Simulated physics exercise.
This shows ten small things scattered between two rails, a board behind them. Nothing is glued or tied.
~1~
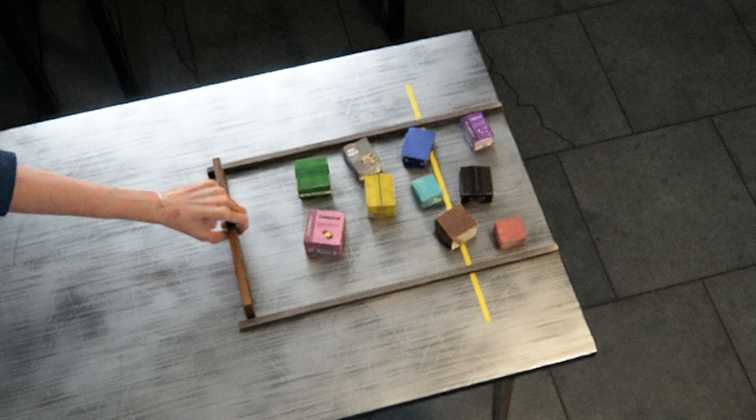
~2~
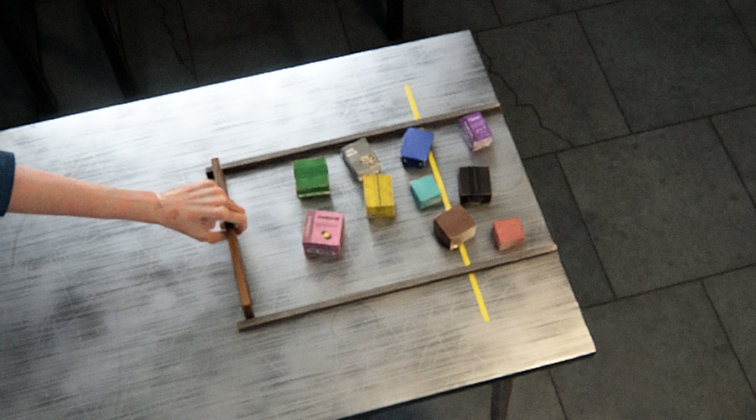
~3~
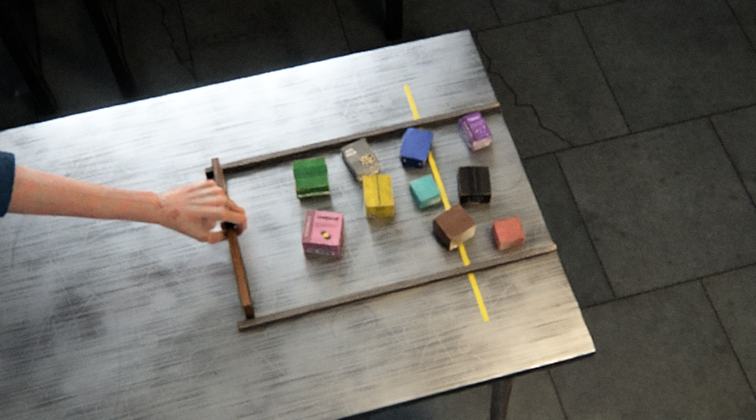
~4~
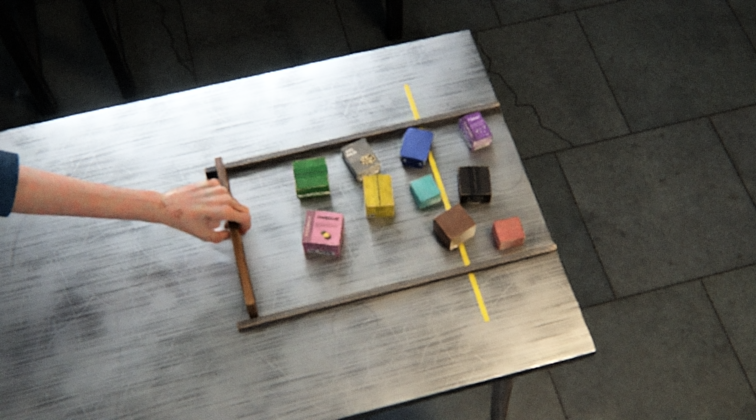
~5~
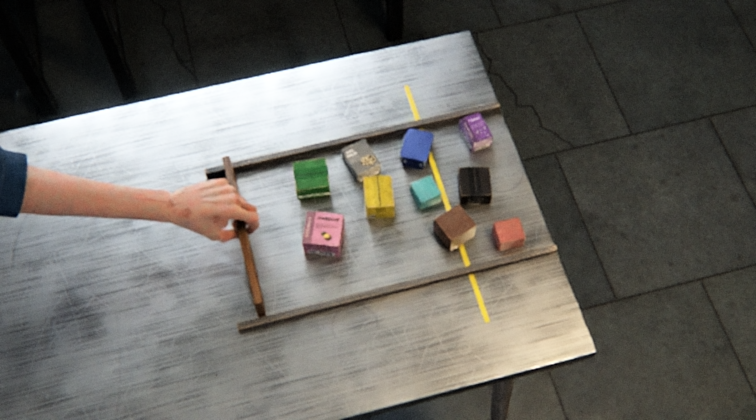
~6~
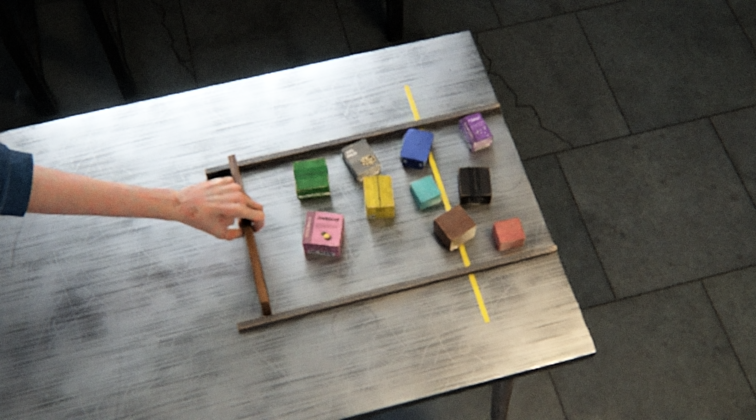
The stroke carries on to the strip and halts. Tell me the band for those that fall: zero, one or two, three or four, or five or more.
Outcome: The number that fall off is one or two.
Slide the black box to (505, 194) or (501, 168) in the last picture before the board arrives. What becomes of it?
The black box is kept; drops off.
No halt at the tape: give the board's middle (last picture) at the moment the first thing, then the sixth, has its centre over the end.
About (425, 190), then (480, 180).
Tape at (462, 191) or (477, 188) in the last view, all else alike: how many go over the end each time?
The counts: 4 and 4.
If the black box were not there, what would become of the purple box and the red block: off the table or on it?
The purple box comes down; the red block stays on.
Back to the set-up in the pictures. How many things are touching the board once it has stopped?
In contact: 3.
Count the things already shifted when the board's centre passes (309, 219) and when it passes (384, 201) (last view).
The counts are 2 and 7.
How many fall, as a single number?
In all, 2 of them.
Soon after, none off yet; purple box at rest near (476, 132); red block at rest near (509, 234); black box at rest near (475, 186).
After that, none off yet; purple box displaced a little near (489, 130); red block at rest near (509, 234); black box displaced about its own width near (512, 179).
In the end, the number that fall off is one or two; gone, black box and purple box.
